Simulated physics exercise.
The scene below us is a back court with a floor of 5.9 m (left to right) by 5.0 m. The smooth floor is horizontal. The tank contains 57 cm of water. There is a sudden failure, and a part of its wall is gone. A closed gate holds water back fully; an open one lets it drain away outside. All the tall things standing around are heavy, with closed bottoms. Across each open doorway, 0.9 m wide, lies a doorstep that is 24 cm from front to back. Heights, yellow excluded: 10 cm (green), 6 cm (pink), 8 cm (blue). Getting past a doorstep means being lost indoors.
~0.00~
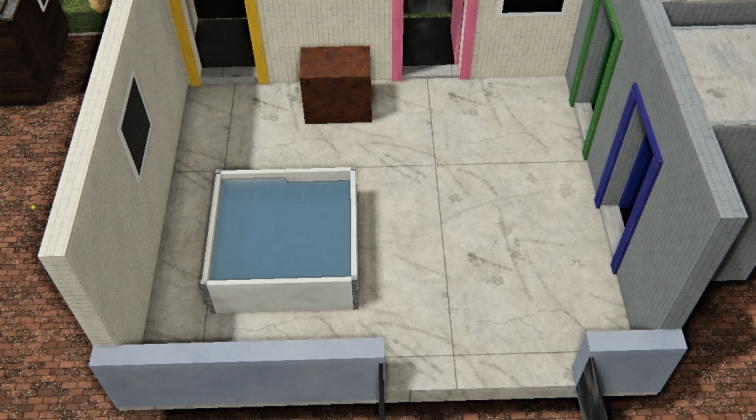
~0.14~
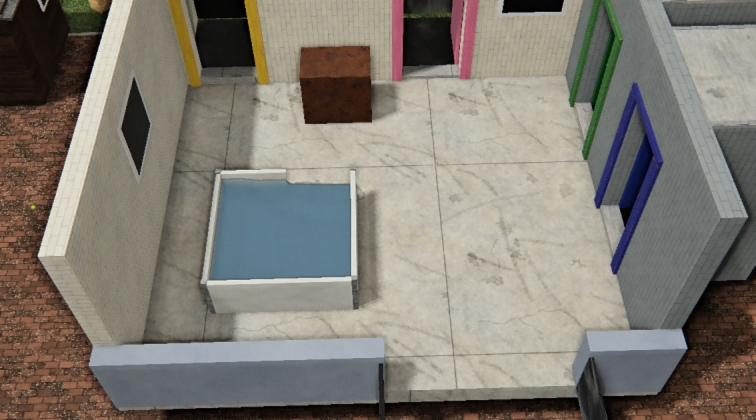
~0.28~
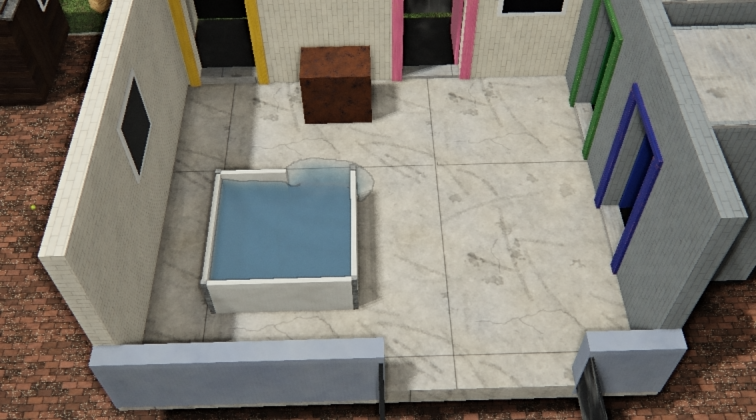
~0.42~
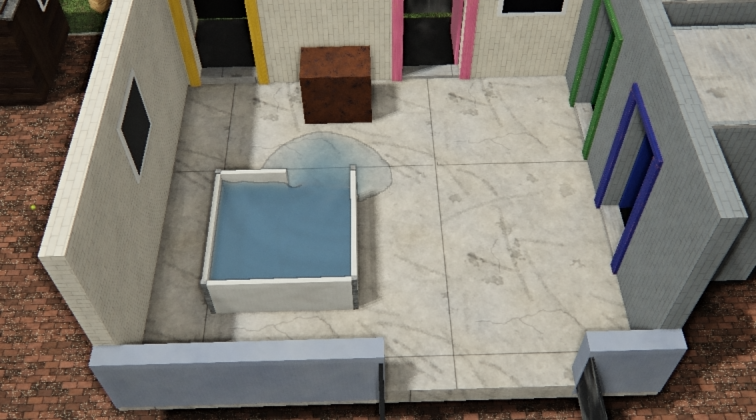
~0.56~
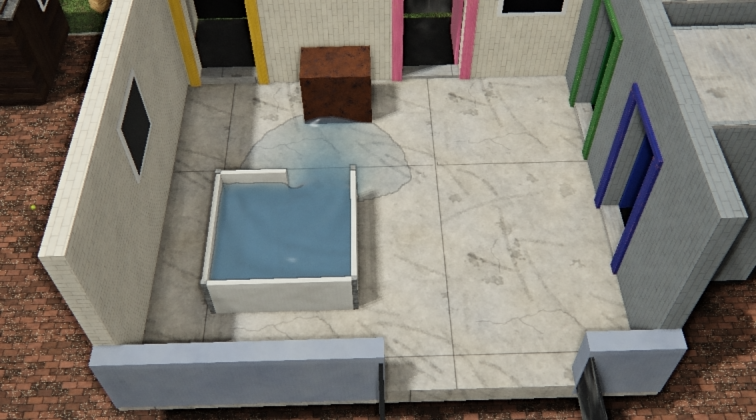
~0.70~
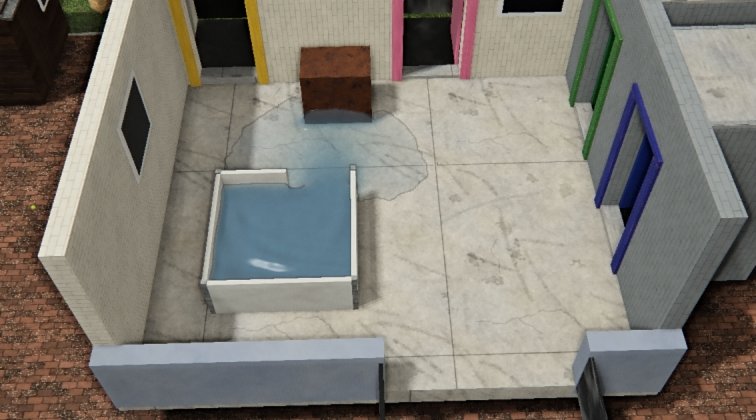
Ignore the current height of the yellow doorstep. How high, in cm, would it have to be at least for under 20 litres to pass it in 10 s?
At least about 13.5 cm.
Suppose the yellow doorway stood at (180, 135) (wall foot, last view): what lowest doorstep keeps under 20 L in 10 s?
It needs about 10.5 cm.
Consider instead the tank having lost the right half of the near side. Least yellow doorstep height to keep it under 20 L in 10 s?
The answer is some 9.0 cm.
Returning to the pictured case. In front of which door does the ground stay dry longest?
Last comes the blue one.
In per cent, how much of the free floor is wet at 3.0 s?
Some 40 in a hundred.
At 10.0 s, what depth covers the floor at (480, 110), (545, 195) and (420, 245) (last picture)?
Respectively 5 cm, 5 cm and 2 cm.
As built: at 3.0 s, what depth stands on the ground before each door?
Centimetres: Yellow = 17, green = 15, pink = 7, blue = 0.
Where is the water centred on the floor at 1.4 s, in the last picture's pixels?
I'd put it close to (307, 214).
After 1.4 s water covers 20 % of the floor, deepest (35 cm) near (339, 128); 8 cm at the yellow door, 0 litres in over its 13 cm doorstep.
After 3.0 s water covers 40 % of the floor, deepest (22 cm) near (549, 89); 17 cm at the yellow door, 11 litres in over its 13 cm doorstep.
After 10.0 s water covers 90 % of the floor, deepest (8 cm) near (610, 351); 6 cm at the yellow door, 20 litres in over its 13 cm doorstep.
At the yellow door as built, the water arrived by 1.3 s and peaked near 18 cm at 2.4 s.
With a doorstep of 11 cm, 40 litres would have come in within the 10 s; with 14.5 cm, 11 litres. So under 20 litres takes about 13.5 cm.
